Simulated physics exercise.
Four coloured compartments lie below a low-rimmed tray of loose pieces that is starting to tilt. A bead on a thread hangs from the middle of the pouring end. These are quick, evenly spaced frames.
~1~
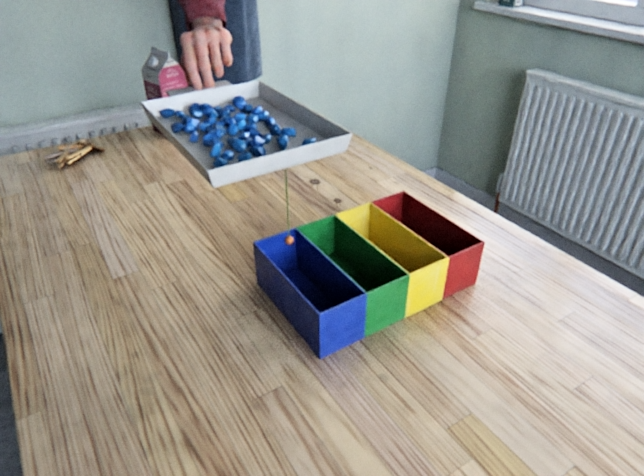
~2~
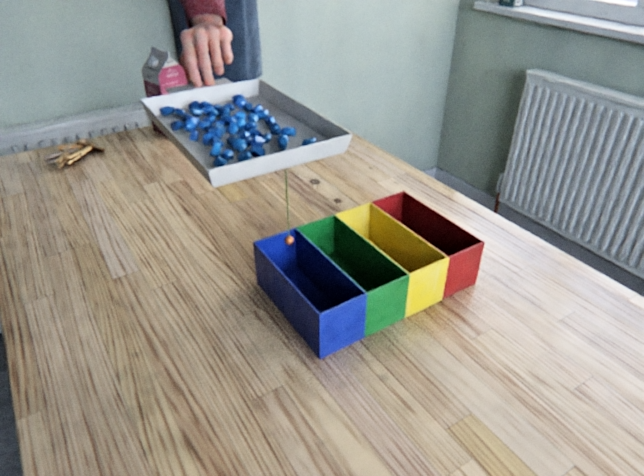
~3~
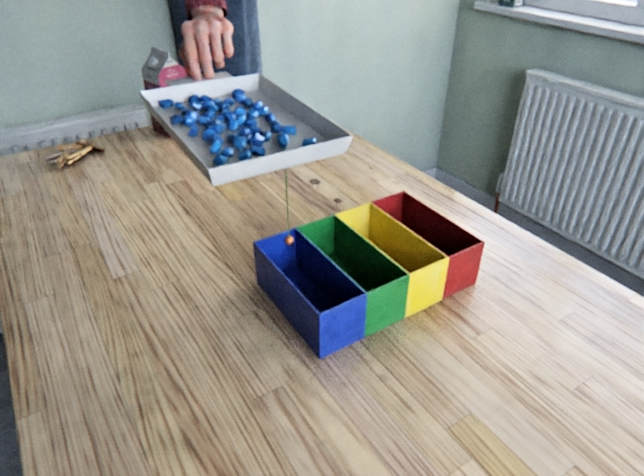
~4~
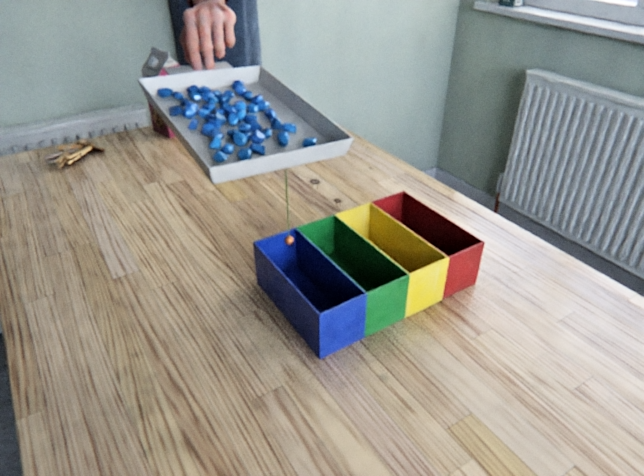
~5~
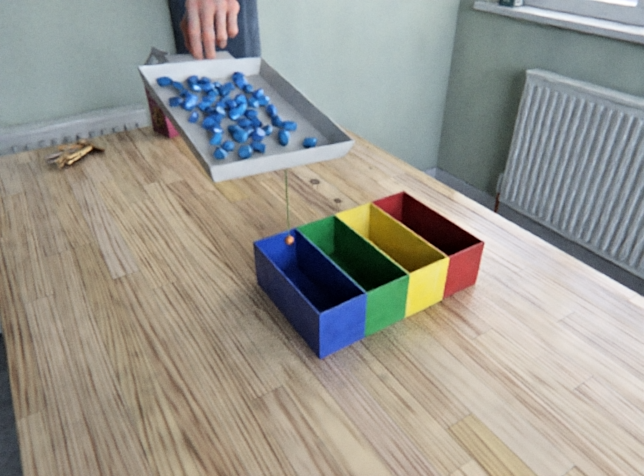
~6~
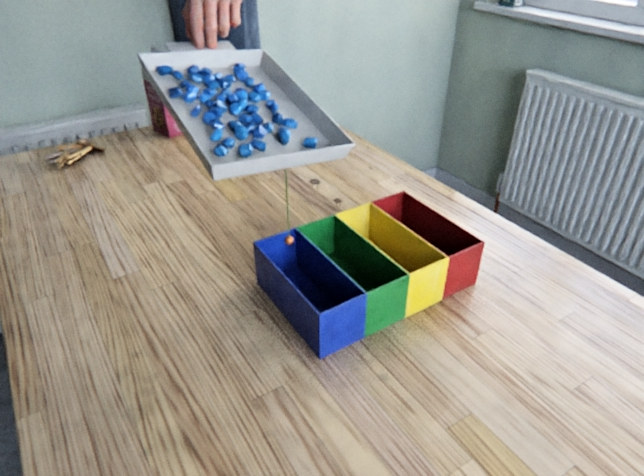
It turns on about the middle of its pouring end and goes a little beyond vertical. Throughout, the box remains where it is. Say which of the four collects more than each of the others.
The green one collects the most.
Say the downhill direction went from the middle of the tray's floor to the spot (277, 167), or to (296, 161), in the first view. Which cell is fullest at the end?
First try: Blue; second try: The green cell.
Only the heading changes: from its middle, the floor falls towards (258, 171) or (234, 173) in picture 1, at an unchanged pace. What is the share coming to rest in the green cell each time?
The first try would leave around 0 per cent there, the second around 0 per cent.
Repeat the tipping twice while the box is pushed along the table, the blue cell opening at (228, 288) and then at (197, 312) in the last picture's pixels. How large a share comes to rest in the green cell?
Roughly 0 per cent, then roughly 0 per cent.
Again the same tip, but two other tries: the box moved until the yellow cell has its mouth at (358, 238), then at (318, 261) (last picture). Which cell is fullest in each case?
The yellow cell, then red.
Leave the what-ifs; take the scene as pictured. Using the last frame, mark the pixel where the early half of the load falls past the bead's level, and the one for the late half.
Initially about (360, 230); subsequently about (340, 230).
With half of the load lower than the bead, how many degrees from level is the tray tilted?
105° or so.
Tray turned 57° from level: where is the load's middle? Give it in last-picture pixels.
I'd put the middle close to (313, 137).
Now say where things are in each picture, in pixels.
Corners of the pouring end near (211, 167) and (346, 133), level; middle of the load near (231, 124), aquarium stones; bead on its thread near (289, 240); blue cell near (343, 322); green cell near (387, 302); yellow cell near (427, 283); red cell near (463, 267), in the first frame.
Corners of the pouring end near (212, 167) and (346, 133), level; middle of the load near (231, 123), in the second frame.
Corners of the pouring end near (212, 166) and (347, 135), tipped barely, lowest at the right corner; middle of the load near (231, 119), in the third frame.
Corners of the pouring end near (213, 165) and (348, 137), tipped a little, lowest at the right corner; middle of the load near (231, 113), in the fourth frame.
Corners of the pouring end near (214, 163) and (348, 139), tipped a little, lowest at the right corner; middle of the load near (231, 106), in the fifth frame.
Corners of the pouring end near (216, 162) and (349, 142), tipped clearly, lowest at the right corner; middle of the load near (232, 100); blue cell near (343, 322); green cell near (387, 302); yellow cell near (427, 283); red cell near (463, 267), in the sixth frame.
Shortly afterwards, tray tipped steeply; the whole lot on the tray.
Next, tray tipped right over; near two thirds on the tray; near a quarter in the green cell; a little in the yellow cell; only a few falling or outside the box.
Some moments later, tray tipped past a quarter turn; near two thirds in the green cell; near a quarter in the yellow cell; only a few in the blue cell.
In the end, tray tipped past a quarter turn; near two thirds in the green cell; near a quarter in the yellow cell; only a few in the blue cell; none at all in the red cell.
